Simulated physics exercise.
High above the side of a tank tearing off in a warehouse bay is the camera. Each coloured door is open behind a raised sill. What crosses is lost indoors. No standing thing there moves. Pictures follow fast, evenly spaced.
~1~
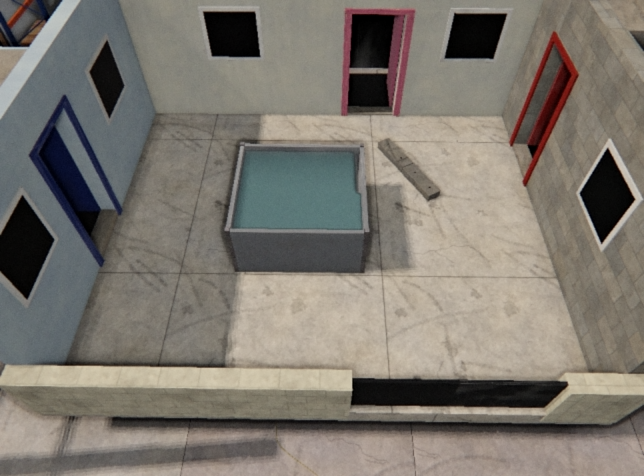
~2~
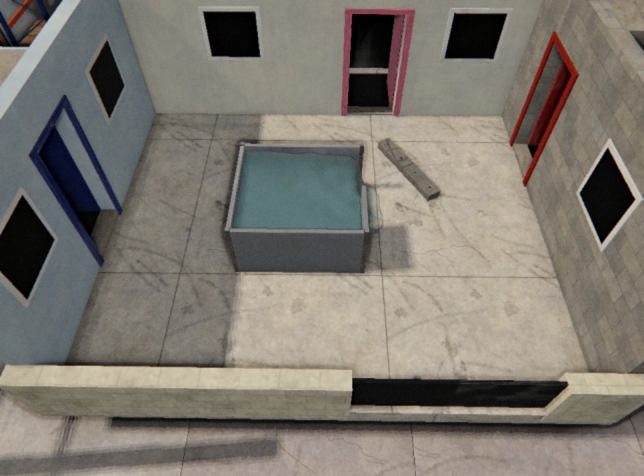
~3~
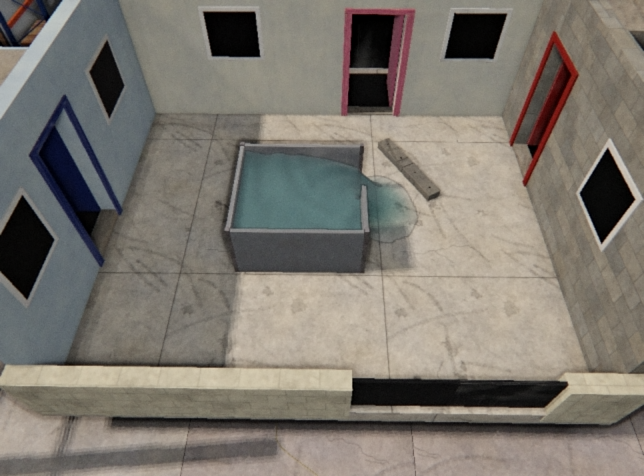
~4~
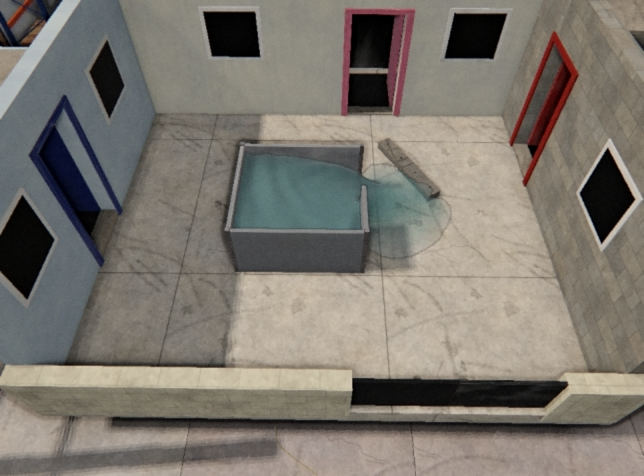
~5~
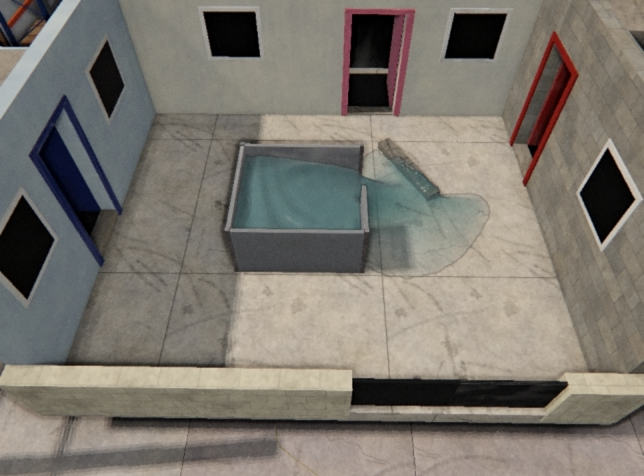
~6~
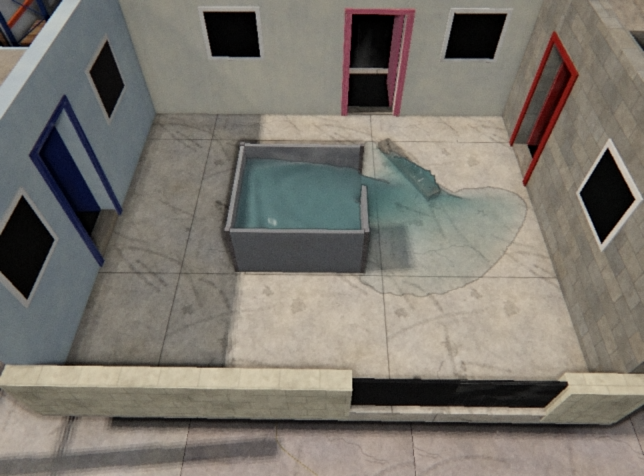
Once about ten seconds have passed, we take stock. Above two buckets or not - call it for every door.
Pink door: Above two buckets; red door: Above two buckets; blue door: Not above two buckets.
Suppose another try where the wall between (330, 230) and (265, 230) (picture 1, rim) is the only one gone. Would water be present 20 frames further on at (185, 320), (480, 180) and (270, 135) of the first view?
Taking the three spots as listed, they end up inundated, inundated and spared.
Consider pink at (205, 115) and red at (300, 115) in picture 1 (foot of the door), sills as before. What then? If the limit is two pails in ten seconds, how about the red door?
Looking at it, the red one comes in low.
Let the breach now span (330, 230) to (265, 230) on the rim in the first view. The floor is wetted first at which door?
That's the one in blue.
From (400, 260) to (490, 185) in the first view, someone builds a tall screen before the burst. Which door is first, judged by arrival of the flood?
The first is the door marked red.
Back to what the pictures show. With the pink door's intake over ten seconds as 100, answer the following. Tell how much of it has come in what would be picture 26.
About 15 %.
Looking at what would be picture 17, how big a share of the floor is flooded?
It comes out near 35 percent.
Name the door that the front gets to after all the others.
Going by the pictures, I'd say the door marked blue.
A moment on, water covers 30 % of the floor; the pink door wet at the sill, nothing in, the red door wet at the sill, nothing in, the blue door not reached.
Next, water covers 35 % of the floor; the pink door under two buckets in, the red door over two buckets in, the blue door not reached.
Then, water covers 50 % of the floor; the pink door under two buckets in, the red door far over two buckets in, the blue door not reached.
Later, water covers 85 % of the floor; the pink door over two buckets in, the red door far over two buckets in, the blue door wet at the sill, nothing in.
In the end, water covers 95 % of the floor; the pink door over two buckets in, the red door far over two buckets in, the blue door wet at the sill, nothing in.
